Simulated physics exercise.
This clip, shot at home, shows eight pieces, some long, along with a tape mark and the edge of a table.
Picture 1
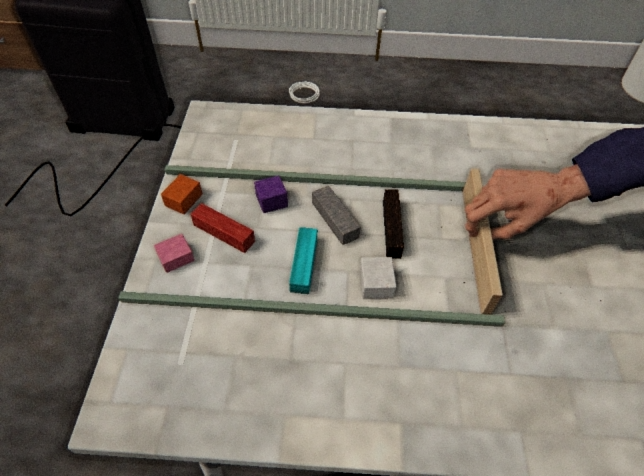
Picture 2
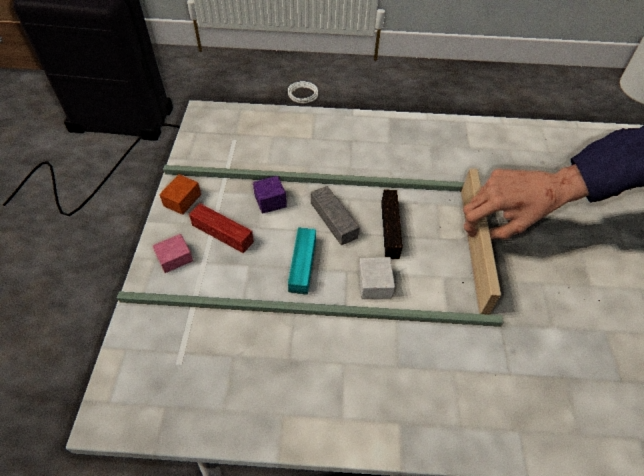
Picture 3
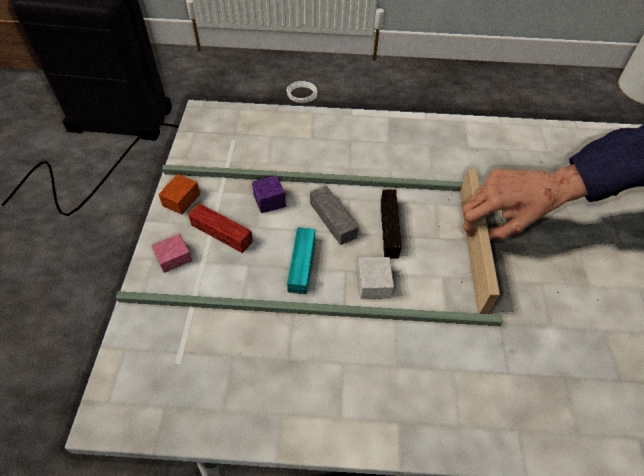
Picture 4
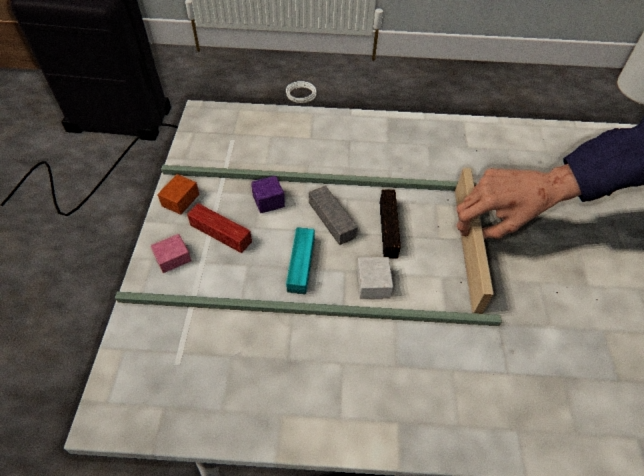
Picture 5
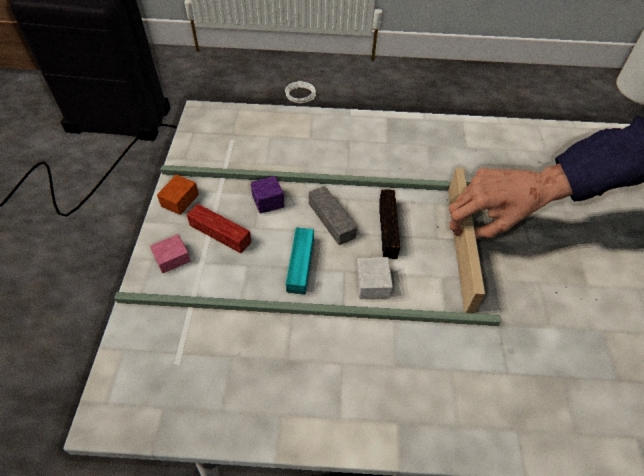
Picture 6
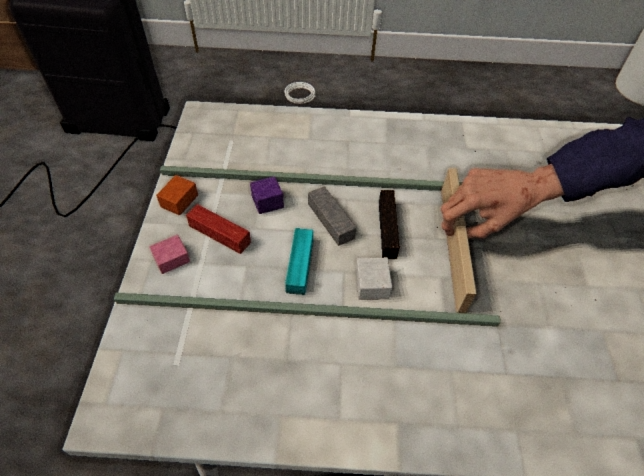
At the start, eight coloured blocks and bars lie scattered between two green strips on a pale tabletop, while a hand grips a wooden board at the right. The hand then slides the board a short way left along the strips, leaving a gap before the black bar and white block, and the pieces stay in place.
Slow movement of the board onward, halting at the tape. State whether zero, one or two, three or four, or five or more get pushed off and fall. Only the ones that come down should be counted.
Result: One or two pushed off and fallen.
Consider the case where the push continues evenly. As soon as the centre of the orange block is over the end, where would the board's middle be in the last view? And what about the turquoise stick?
For the orange block, about (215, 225); for the turquoise stick, about (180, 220).
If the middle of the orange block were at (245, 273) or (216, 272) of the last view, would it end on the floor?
In that order: Stays aboard, then stays aboard.
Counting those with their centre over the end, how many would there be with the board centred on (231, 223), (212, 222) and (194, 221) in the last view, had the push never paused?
First 0, next 2, last 3.
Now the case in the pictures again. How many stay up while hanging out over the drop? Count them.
As for overhanging, the count is 1.
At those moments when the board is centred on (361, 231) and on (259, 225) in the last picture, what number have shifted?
The count reaches 3 first and 7 second.
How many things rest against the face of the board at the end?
2 in contact.
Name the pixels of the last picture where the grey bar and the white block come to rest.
The grey bar finishes at (189, 207); the white block finishes at (182, 267).
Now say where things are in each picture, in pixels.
In the first frame, orange block (182, 194); pink block (174, 253); red bar (223, 228); board (480, 237); tape (213, 233).
In the second frame, pink block (173, 253); purple block (270, 195).
In the third frame, red bar (220, 228); grey bar (333, 214).
In the fourth frame, orange block (179, 194); white block (374, 278).
In the fifth frame, pink block (170, 254); black bar (389, 223).
In the sixth frame, orange block (178, 195); pink block (170, 254); red bar (219, 229); board (456, 236); tape (209, 234).
A little later, none off yet; orange block at rest near (178, 195); pink block at rest near (170, 254); red bar at rest near (219, 229).
Next, none off yet; orange block at rest near (178, 195); pink block at rest near (170, 254); red bar shifted a little near (199, 228).
When it is over, the number that fall off is one or two; down, pink block and orange block.
